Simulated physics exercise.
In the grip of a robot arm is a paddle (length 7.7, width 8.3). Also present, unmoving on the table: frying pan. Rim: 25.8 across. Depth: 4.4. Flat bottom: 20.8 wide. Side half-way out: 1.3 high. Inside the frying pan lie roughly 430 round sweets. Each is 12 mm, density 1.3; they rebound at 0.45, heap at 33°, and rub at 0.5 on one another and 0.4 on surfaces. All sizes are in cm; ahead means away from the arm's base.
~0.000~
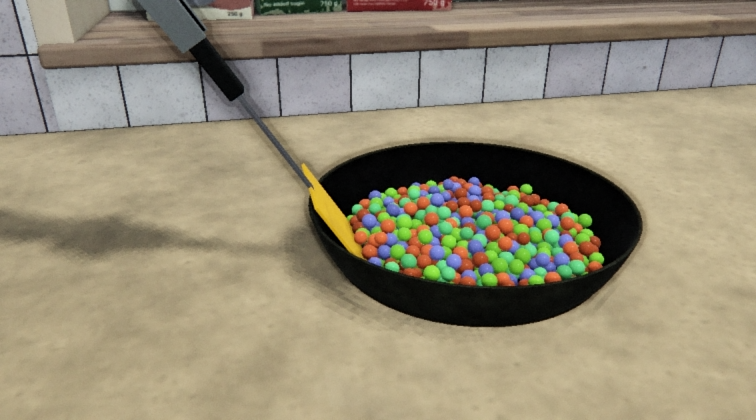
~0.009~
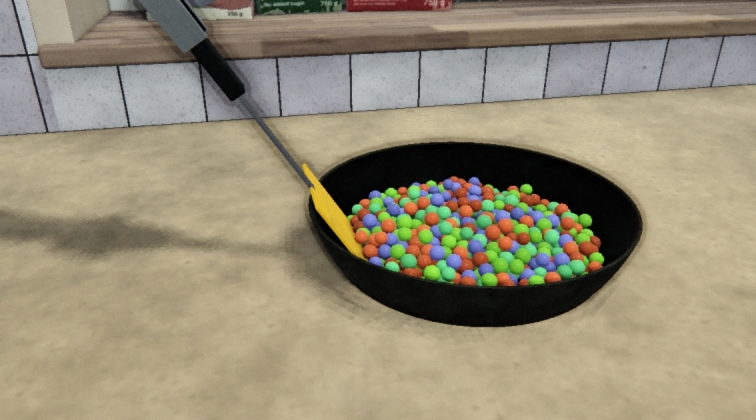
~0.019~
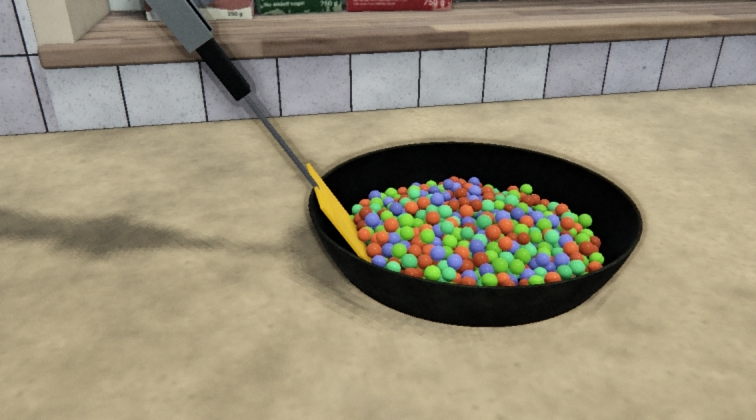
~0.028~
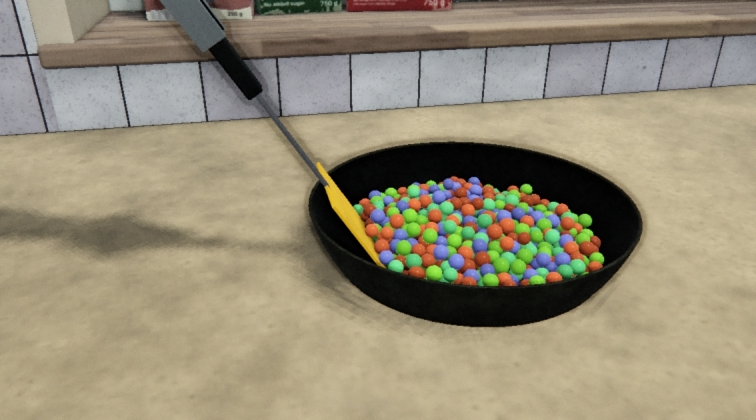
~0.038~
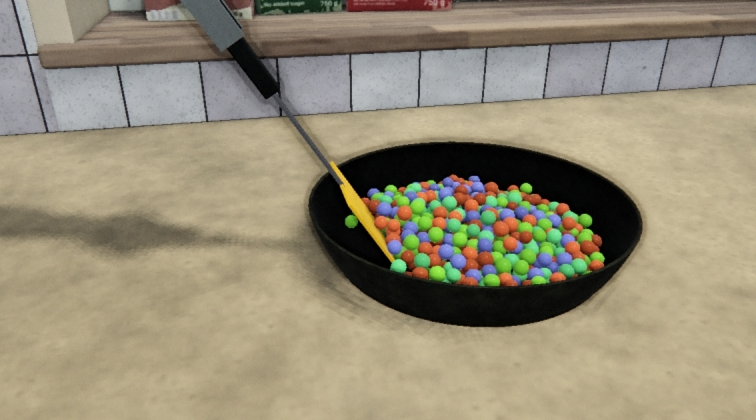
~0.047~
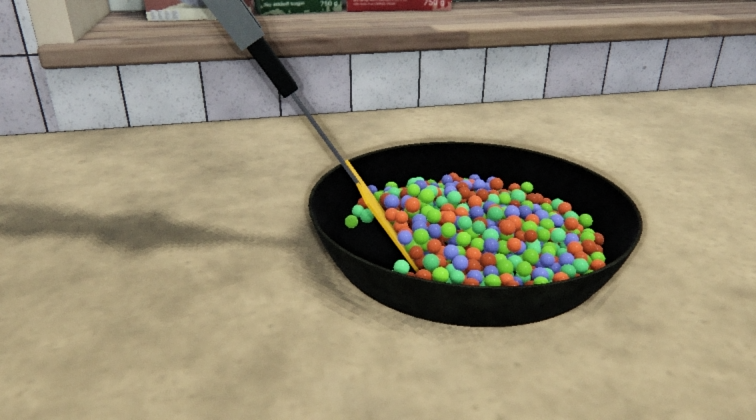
On a kitchen counter, a yellow paddle on a dark handle started at the left side of a black frying pan and slid slowly right, pushing into the green, red, blue and teal sweets.
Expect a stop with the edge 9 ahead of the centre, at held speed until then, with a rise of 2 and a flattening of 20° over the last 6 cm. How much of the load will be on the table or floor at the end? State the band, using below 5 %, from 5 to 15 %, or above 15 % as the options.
It falls above 15 %.
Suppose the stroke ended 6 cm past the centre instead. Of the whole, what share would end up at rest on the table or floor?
That would give close to 15 per cent.
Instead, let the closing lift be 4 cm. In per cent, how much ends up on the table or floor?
It comes to around 30 percent.
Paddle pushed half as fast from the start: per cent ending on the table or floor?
In that case, around 10 per cent would end on the table or floor.
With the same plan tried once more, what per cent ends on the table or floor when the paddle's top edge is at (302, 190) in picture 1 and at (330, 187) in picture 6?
Some 10 percent ends up on the table or floor.
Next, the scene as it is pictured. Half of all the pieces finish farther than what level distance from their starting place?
Roughly 5 centimetres.
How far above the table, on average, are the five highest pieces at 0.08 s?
I'd say close to 8 cm on average.
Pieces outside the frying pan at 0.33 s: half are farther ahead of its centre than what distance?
Some 20 cm.
After 0.08 s, sloping 58°, highest piece 9 above the table; 434 in the frying pan.
After 0.12 s, sloping 54°, highest piece 11 above the table; 431 in the frying pan, 3 on the blade or in flight.
After 0.33 s, sloping 38°, highest piece 13 above the table; 328 in the frying pan, 76 on the table or floor, 30 on the blade or in flight.
After 1.38 s, sloping 38°, highest piece 5 above the table; 327 in the frying pan, 107 on the table or floor.
In the end, 327 in the frying pan, 107 on the table or floor. That is 25 % on the table or floor.
